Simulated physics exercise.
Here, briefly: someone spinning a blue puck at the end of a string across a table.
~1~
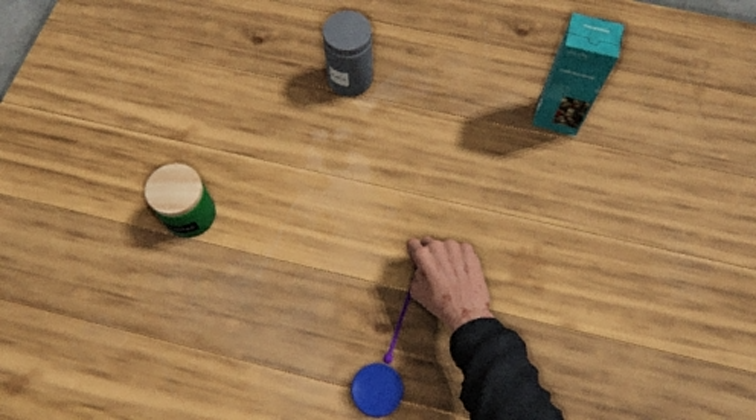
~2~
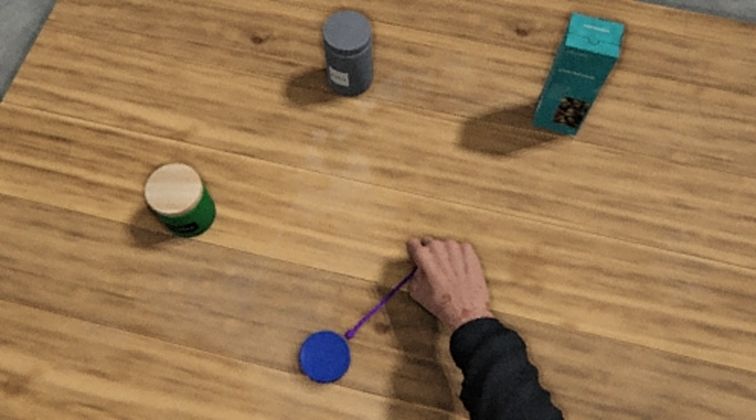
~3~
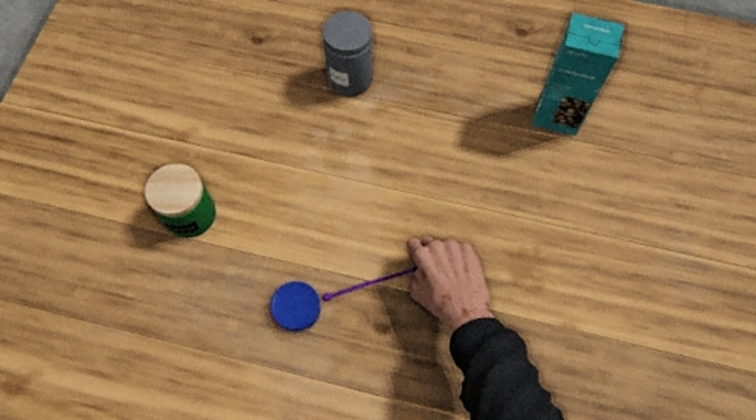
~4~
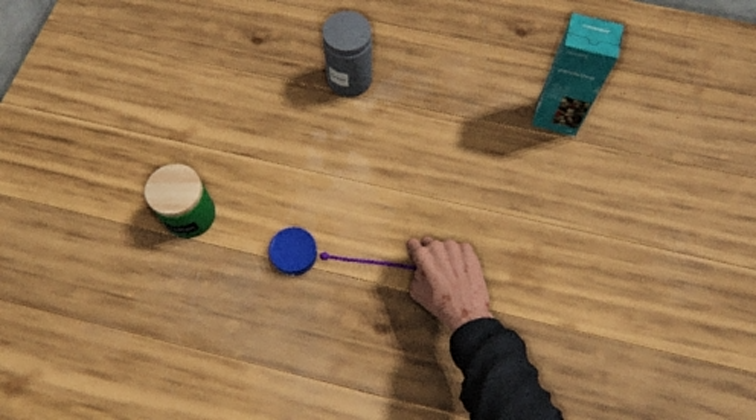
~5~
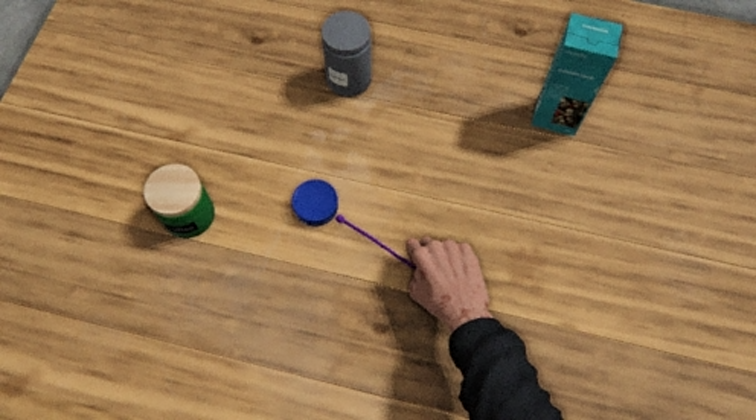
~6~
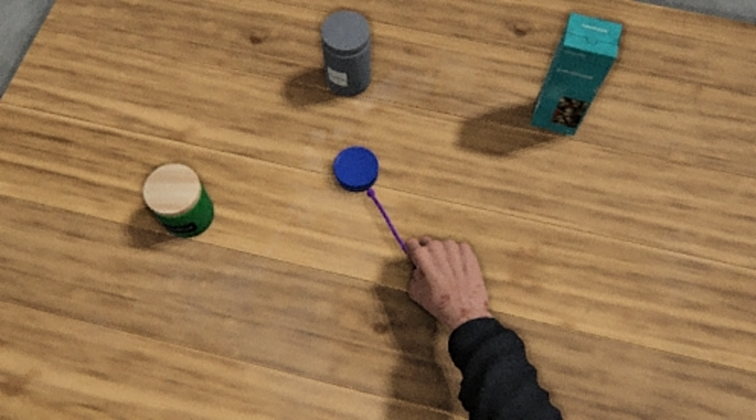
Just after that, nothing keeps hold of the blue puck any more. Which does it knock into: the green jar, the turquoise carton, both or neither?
The green jar is passed by; the turquoise carton gets knocked.
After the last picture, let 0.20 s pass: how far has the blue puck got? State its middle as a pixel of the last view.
It is roughly at (552, 106).
Then, 0.08 s after the last picture, puck near (453, 138).
Then, 0.20 s after the last picture, puck near (552, 106); turquoise carton pushed aside.
At rest, puck near (612, 84); turquoise carton knocked over. The green jar remains clear and the turquoise carton takes the knock.
